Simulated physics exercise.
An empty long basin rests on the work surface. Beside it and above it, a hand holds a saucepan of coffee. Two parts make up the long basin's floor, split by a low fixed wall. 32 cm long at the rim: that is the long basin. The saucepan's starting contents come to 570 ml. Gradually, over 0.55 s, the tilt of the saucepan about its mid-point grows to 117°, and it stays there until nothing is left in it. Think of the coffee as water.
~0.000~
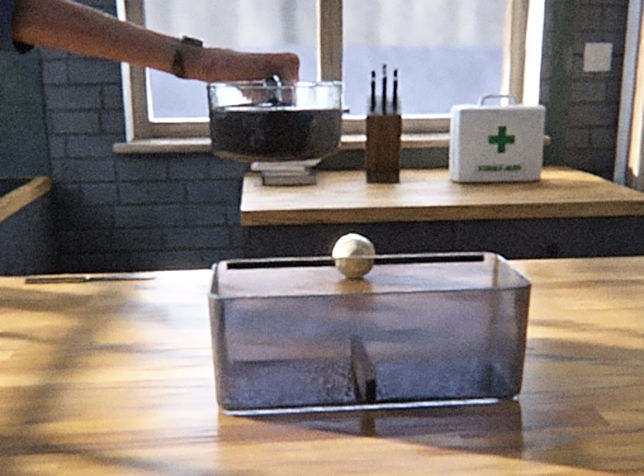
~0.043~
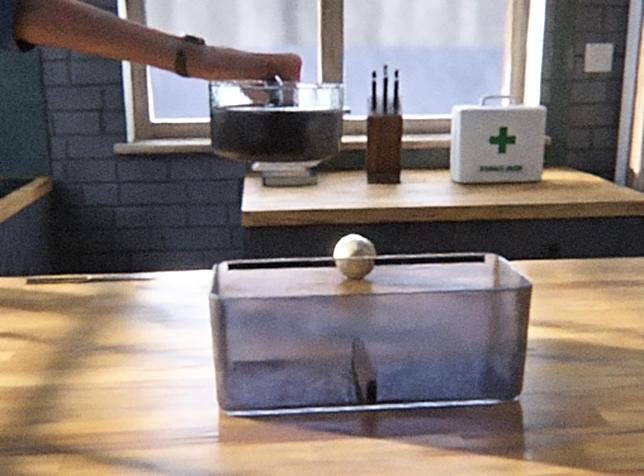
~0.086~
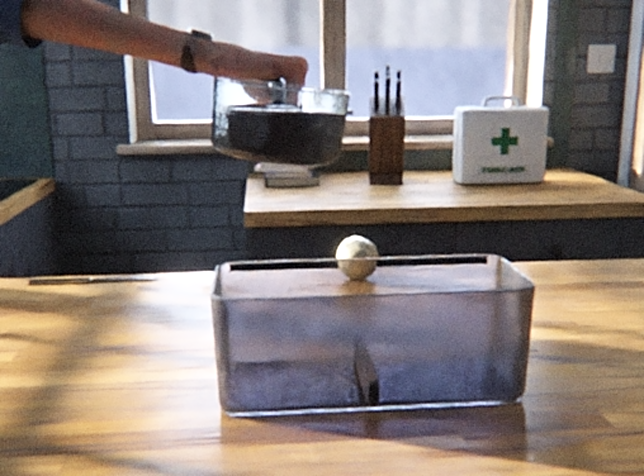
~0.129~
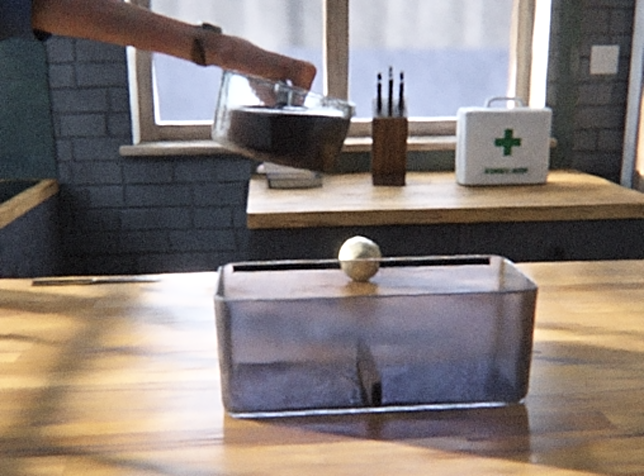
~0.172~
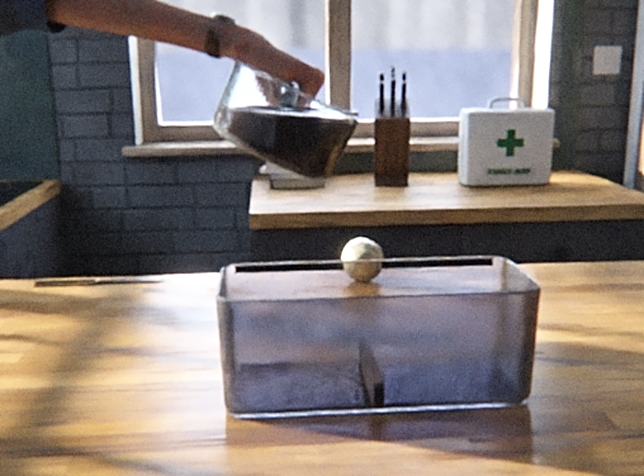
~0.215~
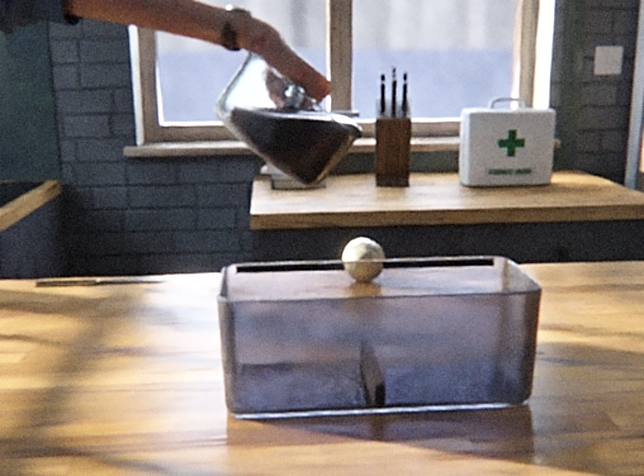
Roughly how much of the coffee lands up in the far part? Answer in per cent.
Around 59 %.
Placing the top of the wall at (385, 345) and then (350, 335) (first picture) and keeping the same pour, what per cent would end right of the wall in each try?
One try each: Around 45 percent and then around 75 percent.
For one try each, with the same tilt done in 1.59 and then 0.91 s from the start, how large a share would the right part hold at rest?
In turn about 75 and 70 per cent.
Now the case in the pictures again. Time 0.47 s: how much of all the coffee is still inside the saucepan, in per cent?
Around 14 percent.
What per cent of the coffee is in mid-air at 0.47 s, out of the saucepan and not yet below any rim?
Roughly 54 percent.
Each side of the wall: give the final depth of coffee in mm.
Left 12 mm, right 18 mm.
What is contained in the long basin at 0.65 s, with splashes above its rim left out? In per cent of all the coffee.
Close to 92 in a hundred.
Then, 0.47 s in, the tilt is 110° and 15 per cent is still to pour, 0 is left of the wall and 31 right of it.
Then, 0.65 s in, the tilt is 117° and 1 per cent is still to pour, 26 is left of the wall and 66 right of it.
Then, 0.84 s in, the tilt is 117° and 0 per cent is still to pour, 36 is left of the wall and 61 right of it.
Then, 1.05 s in, the tilt is 117° and 0 per cent is still to pour, 38 is left of the wall and 59 right of it.
Finally, 38 per cent lies left of the wall, 59 right of it and 3 outside.
